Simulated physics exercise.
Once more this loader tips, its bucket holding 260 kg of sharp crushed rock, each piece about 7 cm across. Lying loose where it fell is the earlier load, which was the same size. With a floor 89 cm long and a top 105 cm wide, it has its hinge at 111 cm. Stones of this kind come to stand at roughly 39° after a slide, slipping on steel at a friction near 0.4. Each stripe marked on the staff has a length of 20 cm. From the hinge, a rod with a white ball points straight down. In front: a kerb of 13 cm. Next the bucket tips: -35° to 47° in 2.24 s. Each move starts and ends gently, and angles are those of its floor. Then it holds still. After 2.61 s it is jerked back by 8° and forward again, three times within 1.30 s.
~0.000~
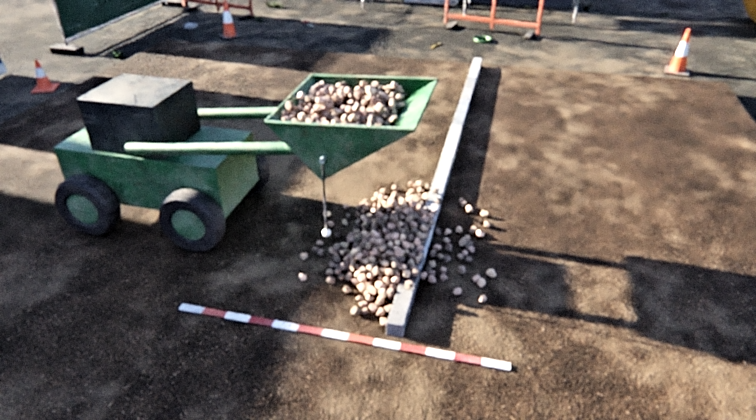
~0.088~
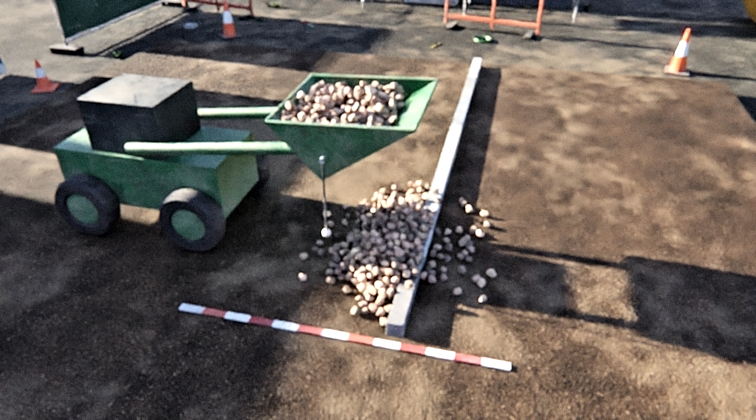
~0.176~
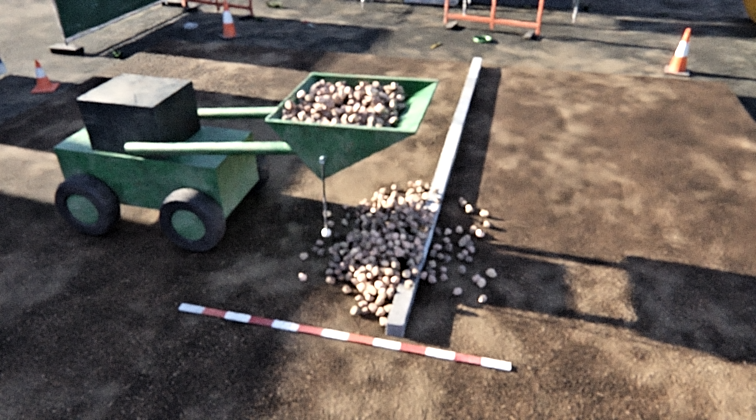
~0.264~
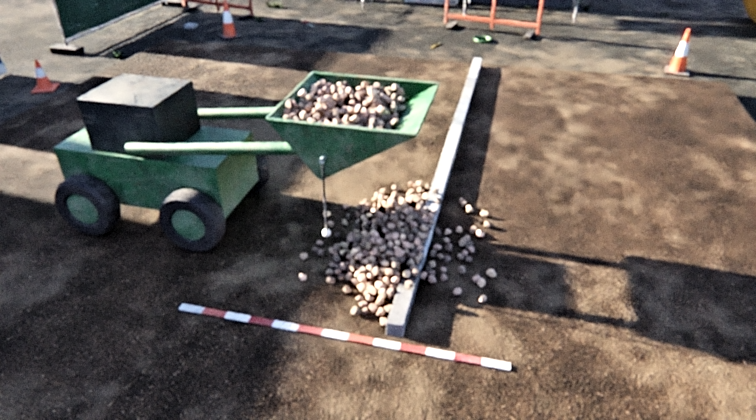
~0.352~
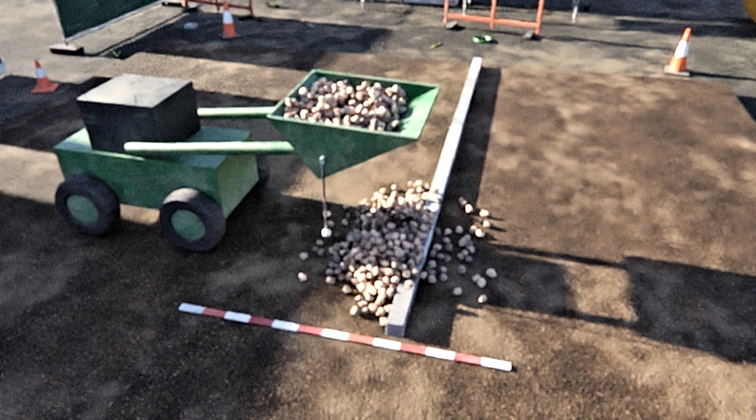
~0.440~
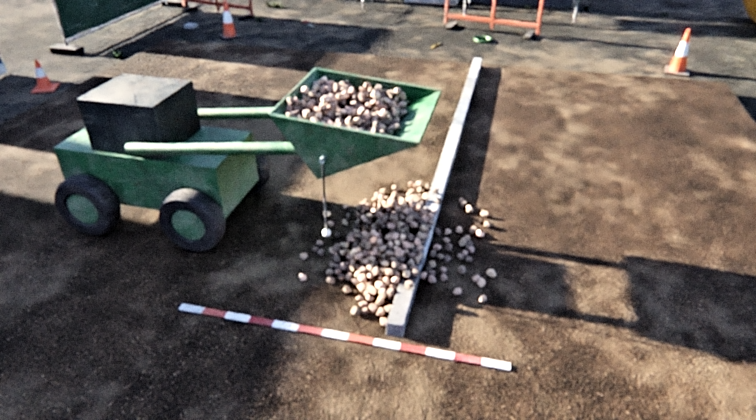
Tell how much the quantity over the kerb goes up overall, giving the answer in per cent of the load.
It goes up by roughly 62 per cent.
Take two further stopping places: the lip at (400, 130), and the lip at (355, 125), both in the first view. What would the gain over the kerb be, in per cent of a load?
Close to 40 per cent, followed by close to 0 per cent.
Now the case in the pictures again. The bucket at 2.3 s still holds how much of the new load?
Reading: Near 10 % of the load.
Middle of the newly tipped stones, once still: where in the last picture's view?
In the last view, somewhere near (437, 243).
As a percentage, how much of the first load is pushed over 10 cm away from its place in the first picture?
Roughly 5 % of them.
After 1.7 s the floor is at 34°; in per cent of one load, 97 in the bucket, 97 on this side of the kerb, 6 over the kerb; the foremost stones are at (482, 255).
After 2.3 s the floor is at 47°; in per cent of one load, 11 in the bucket, 142 on this side of the kerb, 47 over the kerb; the foremost stones are at (488, 276).
After 4.4 s the floor is at 47°; in per cent of one load, 0 in the bucket, 132 on this side of the kerb, 68 over the kerb; the foremost stones are at (536, 269).
After 6.8 s the floor is at 47°; in per cent of one load, 0 in the bucket, 132 on this side of the kerb, 68 over the kerb; the foremost stones are at (536, 269). Net gain over the kerb, 62.
